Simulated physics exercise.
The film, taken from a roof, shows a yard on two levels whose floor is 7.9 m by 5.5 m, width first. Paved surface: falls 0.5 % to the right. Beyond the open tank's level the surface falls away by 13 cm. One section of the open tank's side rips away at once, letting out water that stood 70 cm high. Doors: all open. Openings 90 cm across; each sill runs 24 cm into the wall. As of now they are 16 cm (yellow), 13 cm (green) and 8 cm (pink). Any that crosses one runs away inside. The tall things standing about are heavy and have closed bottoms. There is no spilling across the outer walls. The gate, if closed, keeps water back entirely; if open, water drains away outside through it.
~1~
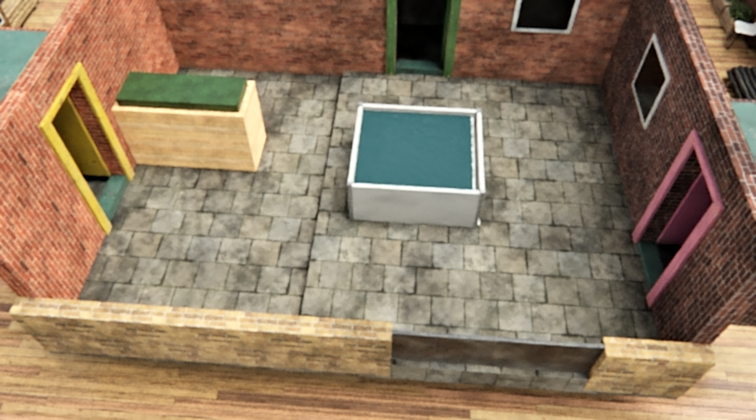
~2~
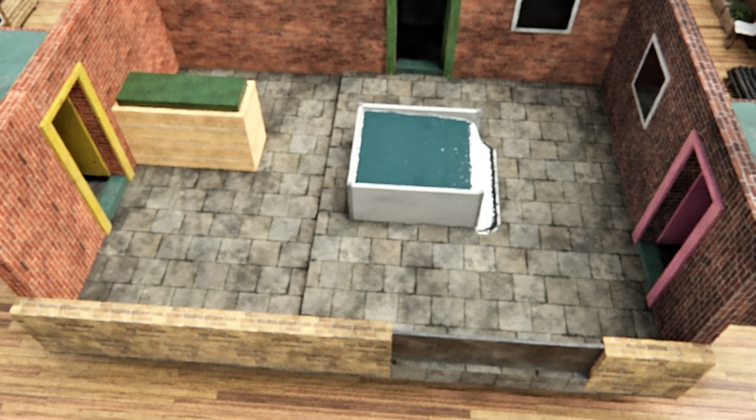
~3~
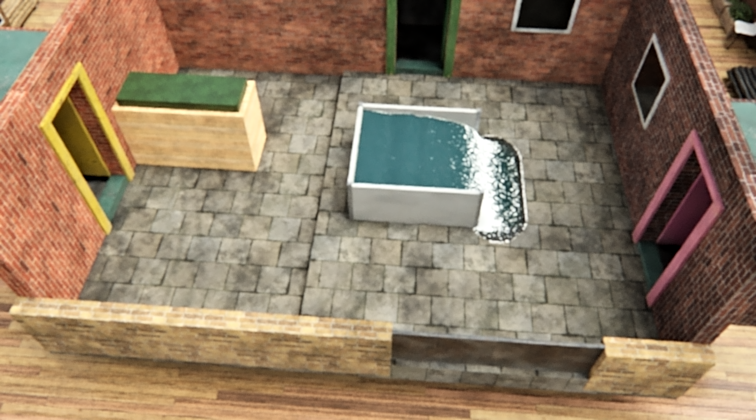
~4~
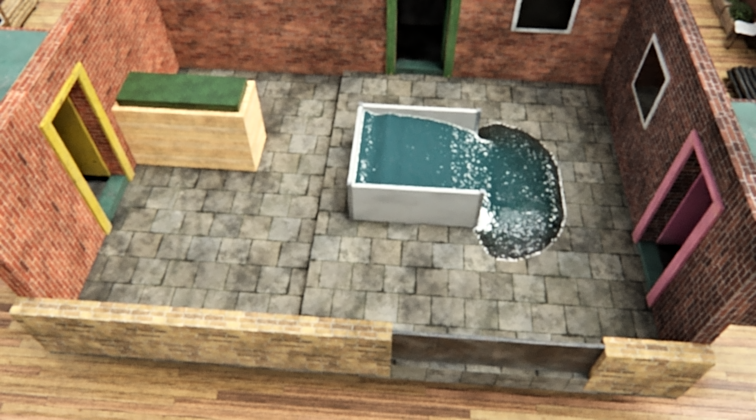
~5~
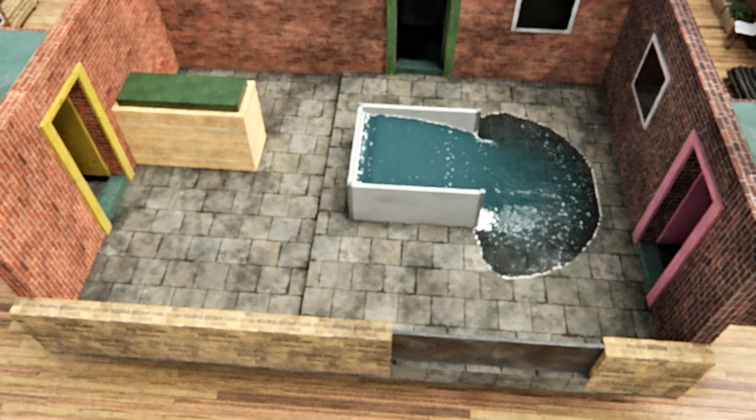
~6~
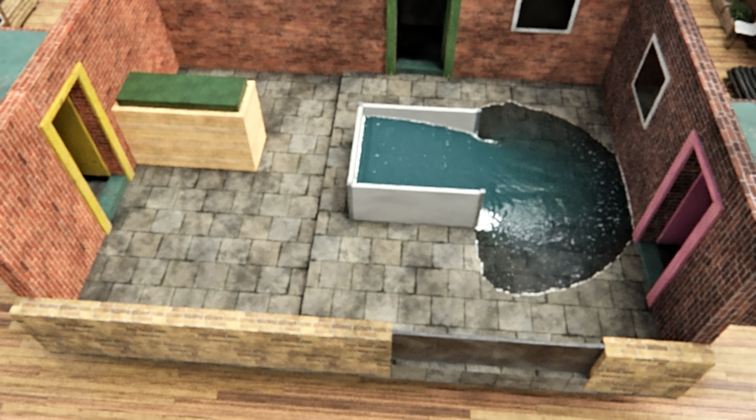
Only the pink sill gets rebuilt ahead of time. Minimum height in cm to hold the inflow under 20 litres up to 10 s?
Roughly 20 cm.
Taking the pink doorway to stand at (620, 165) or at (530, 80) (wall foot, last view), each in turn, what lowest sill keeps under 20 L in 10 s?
First place around 31 cm, second around 14.0 cm.
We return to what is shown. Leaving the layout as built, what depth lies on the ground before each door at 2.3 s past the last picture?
Yellow 0, green 2, pink 17 cm.
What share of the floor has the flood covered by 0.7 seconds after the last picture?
The wet part is about 25 per cent.
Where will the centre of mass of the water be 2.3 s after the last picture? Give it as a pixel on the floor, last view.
(536, 186).
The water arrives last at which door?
Last of all, the yellow one.
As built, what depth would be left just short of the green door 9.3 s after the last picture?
About 3.5 cm.
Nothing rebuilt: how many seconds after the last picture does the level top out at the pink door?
Peak time: About 1.0 s.
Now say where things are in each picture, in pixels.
In the first frame, still water, 70 cm deep, in the open tank at (418, 150); the pink door at (670, 228) is dry.
In the second frame, the front is at (492, 224), 0.3 m from the gap at (474, 172); 0.4 m2 of floor is wet, 70 cm left at the back.
In the third frame, the front is at (519, 223), 0.7 m from the gap at (474, 174); 1.3 m2 of floor is wet, 70 cm left at the back.
In the fourth frame, the front is at (559, 219), 1.3 m from the gap at (474, 176); 2.8 m2 of floor is wet, 64 cm left at the back.
In the fifth frame, the front is at (594, 218), 1.8 m from the gap at (473, 176); 4.5 m2 of floor is wet, 58 cm left at the back.
In the sixth frame, the gap is at (473, 176), the front 2.4 m out at (631, 224); the back of the open tank holds 59 cm; 0.5 m in a straight line remain to the pink door at (670, 228).
Then, 0.7 s after the last picture water covers 25 % of the floor, deepest (40 cm) near (616, 193); 22 cm at the pink door, 19 litres in over its 8 cm sill.
Then, 2.3 s after the last picture water covers 35 % of the floor, deepest (30 cm) near (593, 87); 17 cm at the pink door, 119 litres in over its 8 cm sill.
Then, 9.3 s after the last picture water covers 95 % of the floor, deepest (10 cm) near (227, 127); 6 cm at the pink door, 156 litres in over its 8 cm sill.
At the pink door as built, the water peaked near 23 cm, 1.1 s after the last picture.
With a sill of 16.5 cm, 45 litres would have come in within the 10 s; with 22 cm, 13 litres. So under 20 litres takes about 20 cm.
